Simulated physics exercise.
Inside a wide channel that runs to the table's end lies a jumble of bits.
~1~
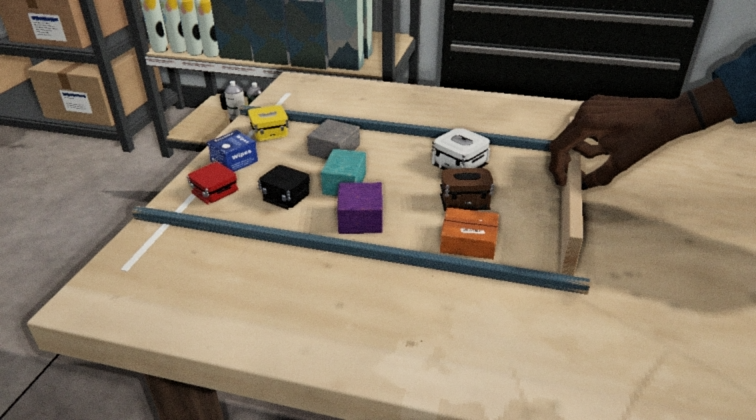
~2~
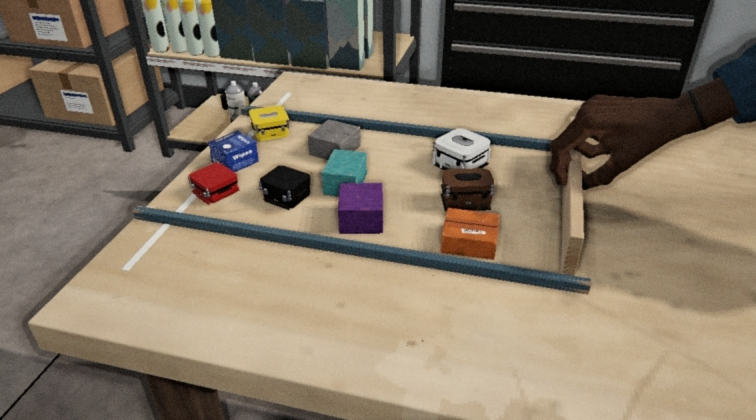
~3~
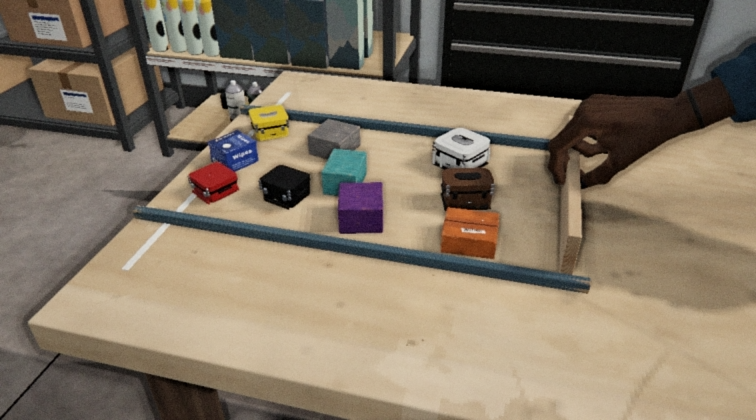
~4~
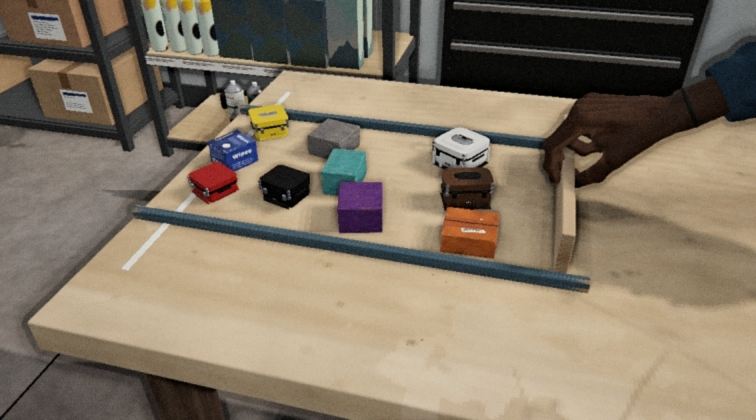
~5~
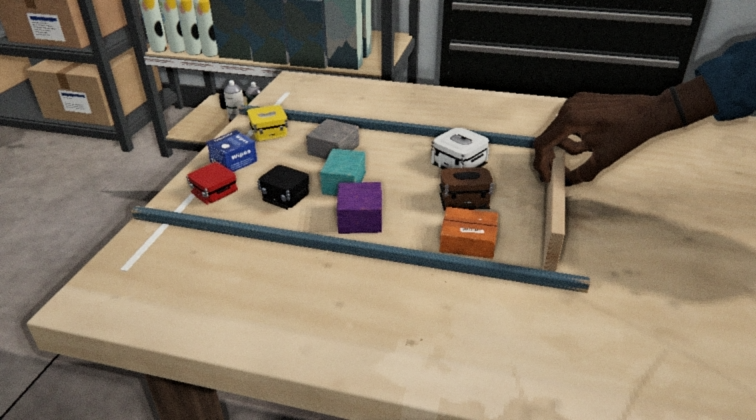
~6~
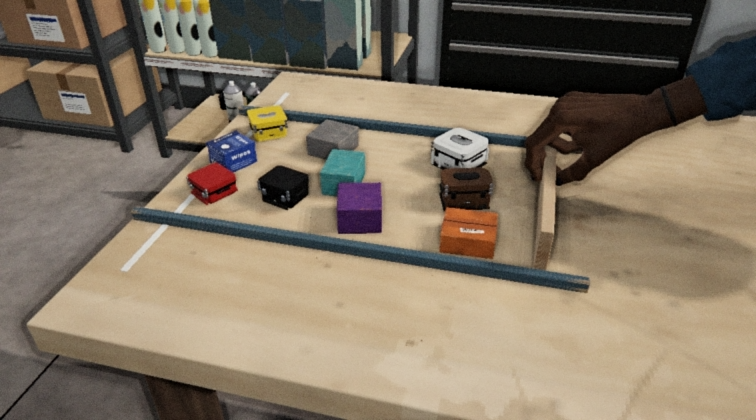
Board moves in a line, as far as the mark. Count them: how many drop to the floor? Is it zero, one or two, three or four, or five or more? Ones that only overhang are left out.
It is five or more.
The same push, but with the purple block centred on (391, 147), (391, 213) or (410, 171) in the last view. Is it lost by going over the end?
In turn it drops off; comes down; comes down.
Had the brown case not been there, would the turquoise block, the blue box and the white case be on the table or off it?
In that case the turquoise block stays where it is, the blue box goes off the edge, the white case stays where it is.
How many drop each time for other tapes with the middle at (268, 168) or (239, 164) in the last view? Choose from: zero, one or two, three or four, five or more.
Okay, so it's three to four for the first place and 5 or more for the second.
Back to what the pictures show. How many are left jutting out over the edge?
Overhang count: 3.
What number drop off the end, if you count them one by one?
Count: 7.
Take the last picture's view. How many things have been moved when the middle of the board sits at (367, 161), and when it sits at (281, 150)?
First 8, then 10.
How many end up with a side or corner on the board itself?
3 in contact.
Soon after, none off yet; blue box at rest near (232, 152); red case at rest near (213, 184); yellow case at rest near (268, 124).
After that, none off yet; blue box moving near (222, 152); red case displaced about its own width near (159, 180); yellow case displaced about its own width near (248, 120).
In the end, the number that fall off is five or more; gone, purple block, turquoise block, grey block, black case, yellow case, red case and blue box.
